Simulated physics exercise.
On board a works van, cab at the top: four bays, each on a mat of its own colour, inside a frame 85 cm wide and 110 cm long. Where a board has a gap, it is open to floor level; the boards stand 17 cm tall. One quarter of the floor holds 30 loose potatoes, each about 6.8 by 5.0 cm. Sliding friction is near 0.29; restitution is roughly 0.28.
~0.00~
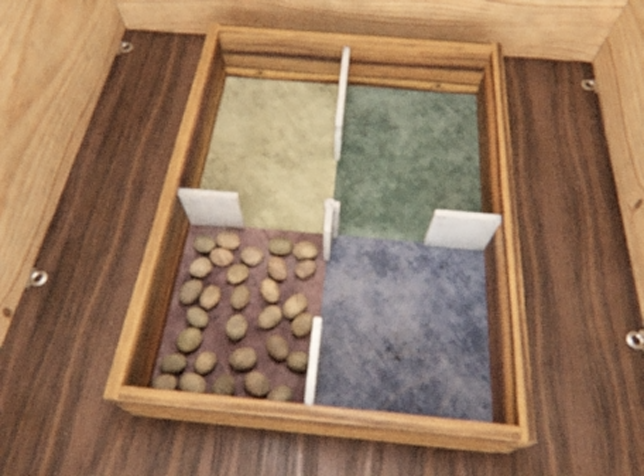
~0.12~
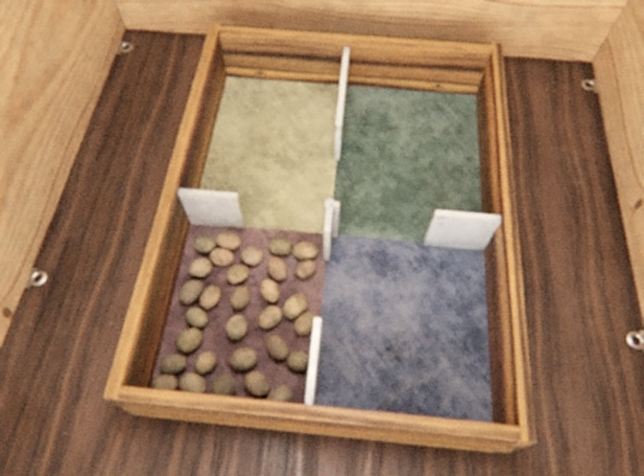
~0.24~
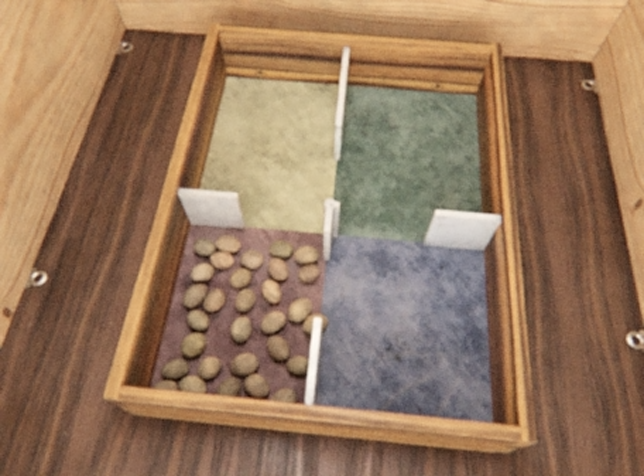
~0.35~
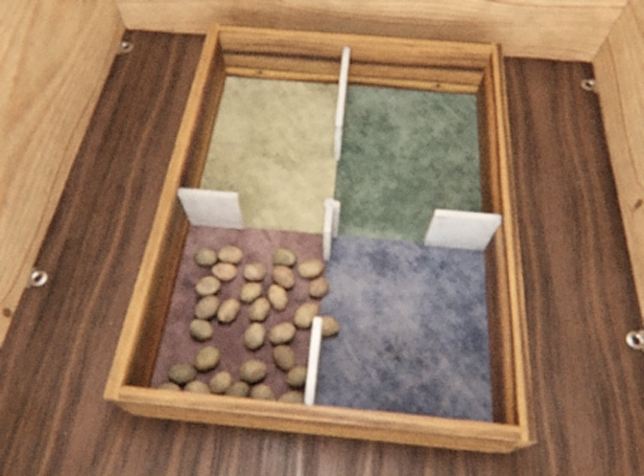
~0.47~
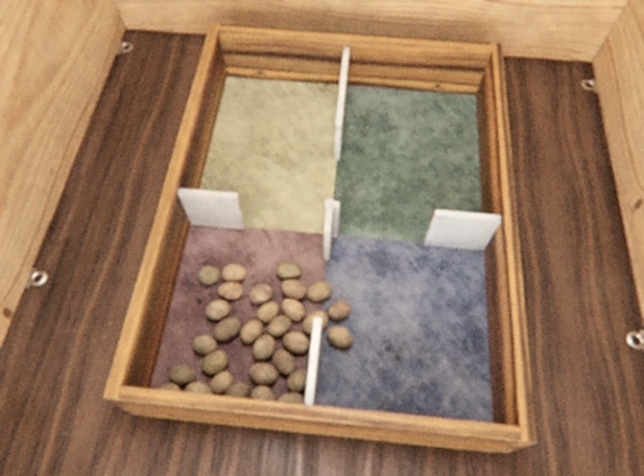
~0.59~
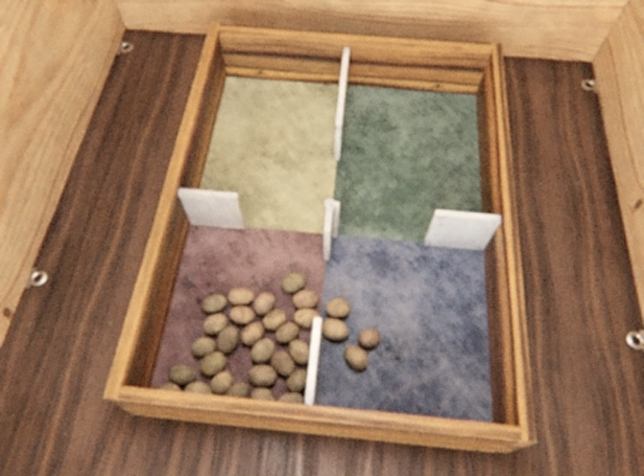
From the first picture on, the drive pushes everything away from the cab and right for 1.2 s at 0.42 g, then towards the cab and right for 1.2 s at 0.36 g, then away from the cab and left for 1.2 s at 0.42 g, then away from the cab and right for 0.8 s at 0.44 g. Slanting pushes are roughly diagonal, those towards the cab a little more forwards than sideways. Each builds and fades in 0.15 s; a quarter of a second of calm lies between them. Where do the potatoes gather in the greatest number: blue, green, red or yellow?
It is the red one.
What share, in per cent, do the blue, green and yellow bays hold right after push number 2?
By then: Blue 40, green 30, yellow 20 per cent.
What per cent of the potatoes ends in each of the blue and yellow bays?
About: Blue 30, yellow 10 per cent.
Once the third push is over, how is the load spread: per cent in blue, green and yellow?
By then: Blue 30, green 0, yellow 10 per cent.
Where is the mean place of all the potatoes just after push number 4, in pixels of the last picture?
Near (293, 355).
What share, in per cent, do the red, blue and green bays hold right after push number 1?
Red 80, blue 20, green 0 per cent.
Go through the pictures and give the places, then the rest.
In the first picture, middle of the blue mat (405, 329); middle of the green mat (409, 159); middle of the red mat (243, 314); middle of the yellow mat (273, 148); 30 in the red bay; the potato farthest behind, in the direction of the first push, is at (204, 244).
In the second picture, 30 in the red bay; the potato farthest behind, in the direction of the first push, is at (204, 244).
In the third picture, 30 in the red bay; the potato farthest behind, in the direction of the first push, is at (204, 247).
In the fourth picture, 29 in the red bay and 1 in the blue bay; the potato farthest behind, in the direction of the first push, is at (206, 257).
In the fifth picture, 28 in the red bay and 2 in the blue bay; the potato farthest behind, in the direction of the first push, is at (208, 275).
In the sixth picture, 26 in the red bay and 4 in the blue bay; the potato farthest behind, in the direction of the first push, is at (215, 304).
After push 1 (1.44 s), 23 in the red bay and 7 in the blue bay.
After push 2 (2.89 s), 3 in the red bay, 13 in the blue bay, 8 in the green bay and 6 in the yellow bay.
After push 3 (4.34 s), 18 in the red bay, 8 in the blue bay and 4 in the yellow bay.
After push 4 (5.39 s), 17 in the red bay, 9 in the blue bay and 4 in the yellow bay.
Final count (at 6.08 s), 17 in the red bay, 9 in the blue bay and 4 in the yellow bay.
